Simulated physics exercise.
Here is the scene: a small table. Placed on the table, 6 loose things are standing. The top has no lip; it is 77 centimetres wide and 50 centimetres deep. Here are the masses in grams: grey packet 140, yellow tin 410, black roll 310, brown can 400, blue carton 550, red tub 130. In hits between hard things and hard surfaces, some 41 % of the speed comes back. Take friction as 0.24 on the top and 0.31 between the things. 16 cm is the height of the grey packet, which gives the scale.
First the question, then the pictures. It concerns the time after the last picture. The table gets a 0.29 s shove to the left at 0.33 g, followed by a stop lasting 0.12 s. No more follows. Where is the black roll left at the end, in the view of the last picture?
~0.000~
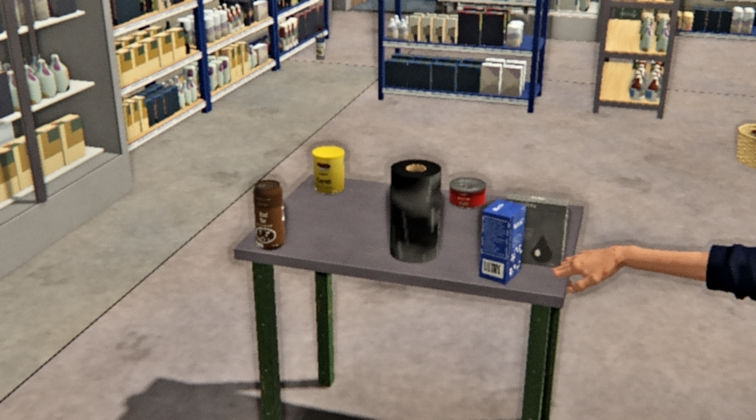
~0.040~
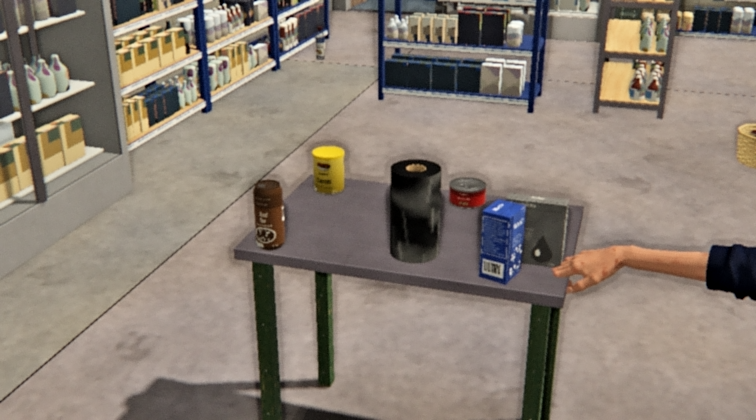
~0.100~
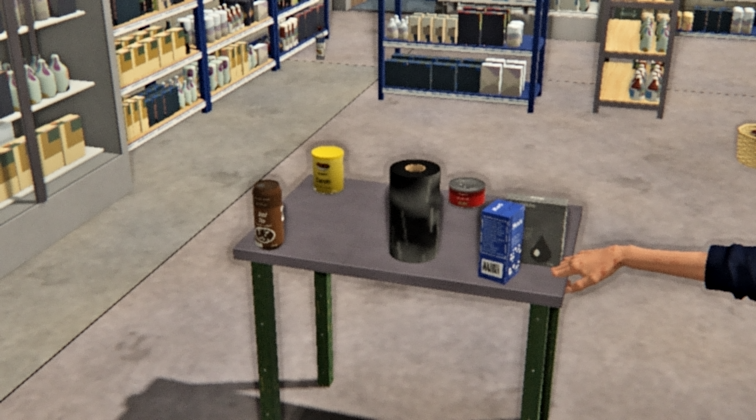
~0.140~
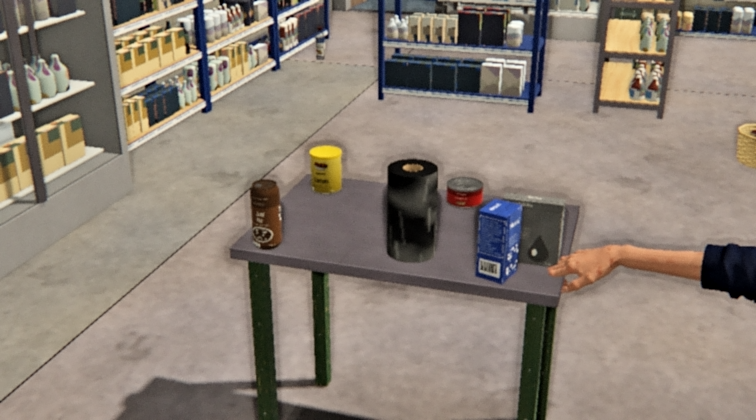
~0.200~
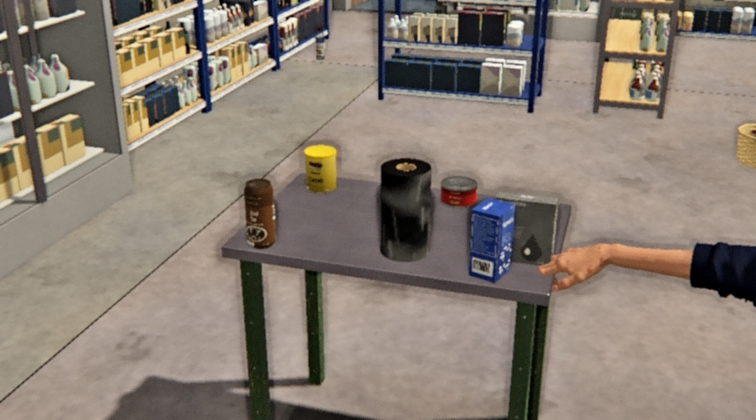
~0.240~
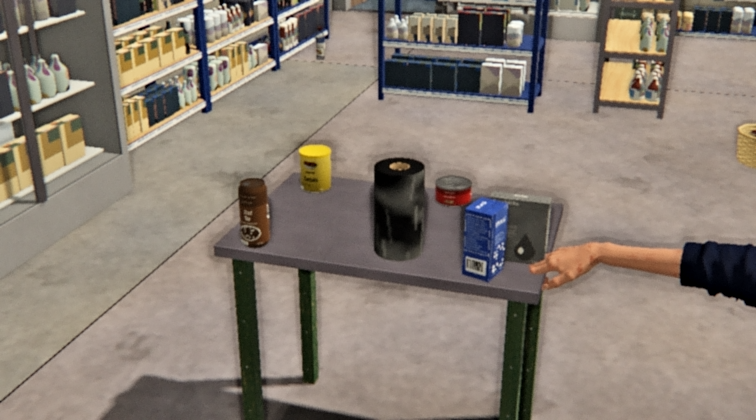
It is left at about (323, 200) in that view.
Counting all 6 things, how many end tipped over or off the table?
Total count: 0.
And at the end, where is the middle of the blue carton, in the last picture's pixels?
About (402, 228).
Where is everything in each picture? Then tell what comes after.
In the first picture, black roll (415, 211); grey packet (535, 231).
In the second picture, brown can (269, 216); blue carton (502, 242).
In the third picture, red tub (467, 193); grey packet (534, 230).
In the fourth picture, table along by 1 cm; yellow tin (326, 170); brown can (266, 215).
In the fifth picture, table along by 3 cm; blue carton (491, 240); red tub (459, 192).
In the sixth picture, table along by 5 cm; black roll (399, 209); grey packet (518, 228).
After 0.44 s, table along by 19 cm; black roll slid 3 cm near (350, 203); blue carton slid 3 cm; grey packet slid 3 cm.
After 0.54 s, table along by 19 cm; yellow tin slid 2 cm.
At rest (1.1 s), all 6 in place, give or take 5 cm. Seen from the same camera at the end, black roll near (323, 200).
